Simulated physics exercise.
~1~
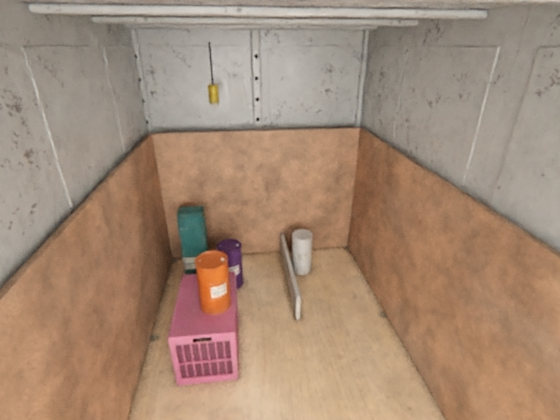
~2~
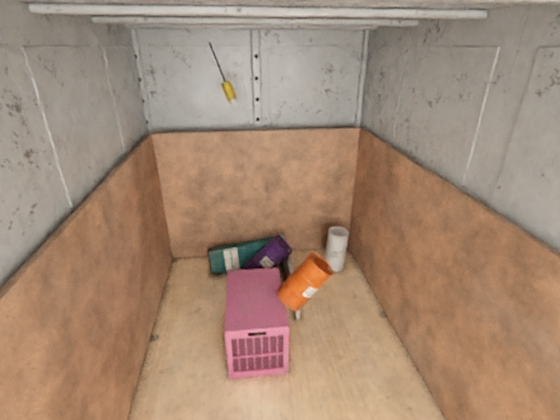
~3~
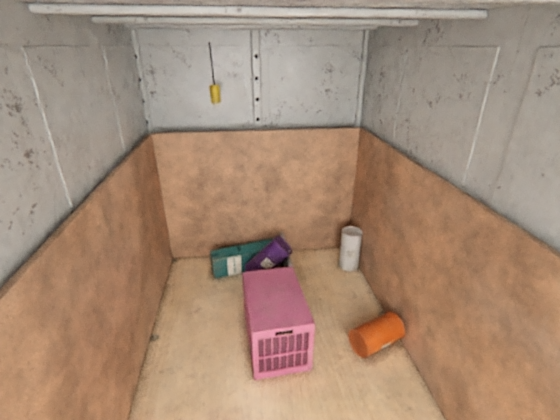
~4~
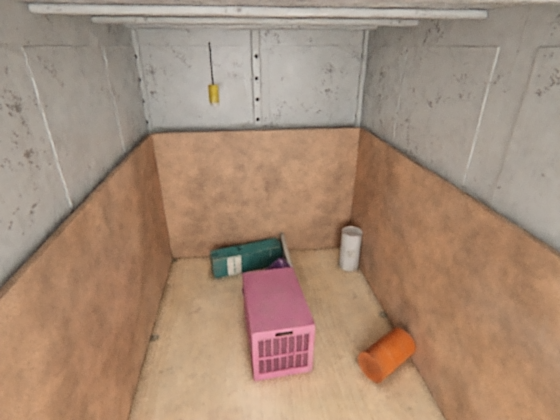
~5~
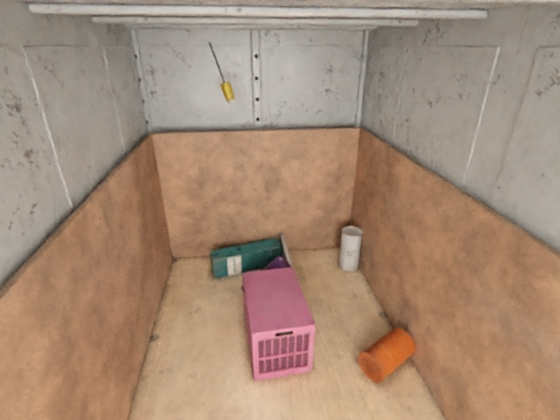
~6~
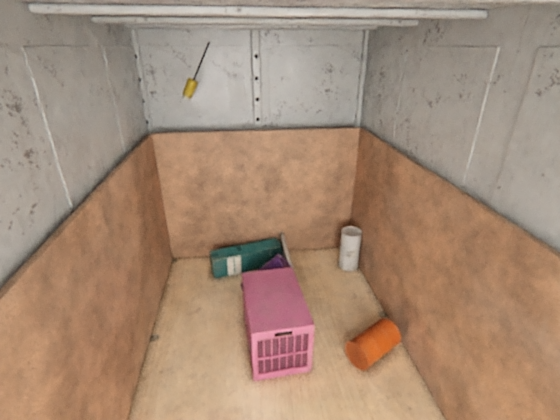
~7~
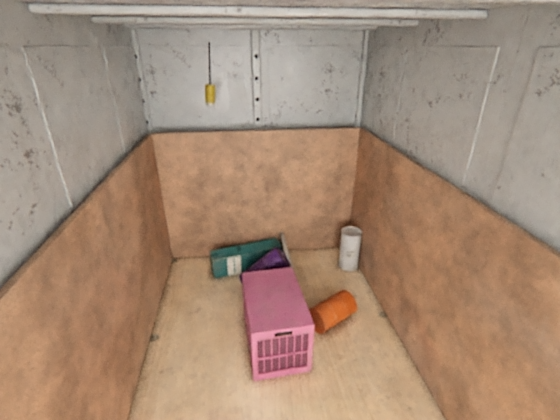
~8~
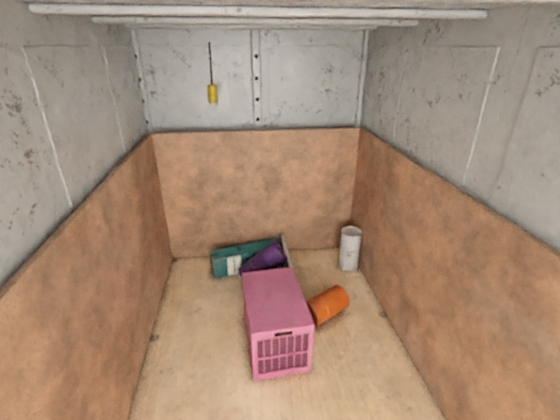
Orange canister tumbling off a sliding pink crate in a cargo bay, rolling right, then back beside it as others lie toppled.
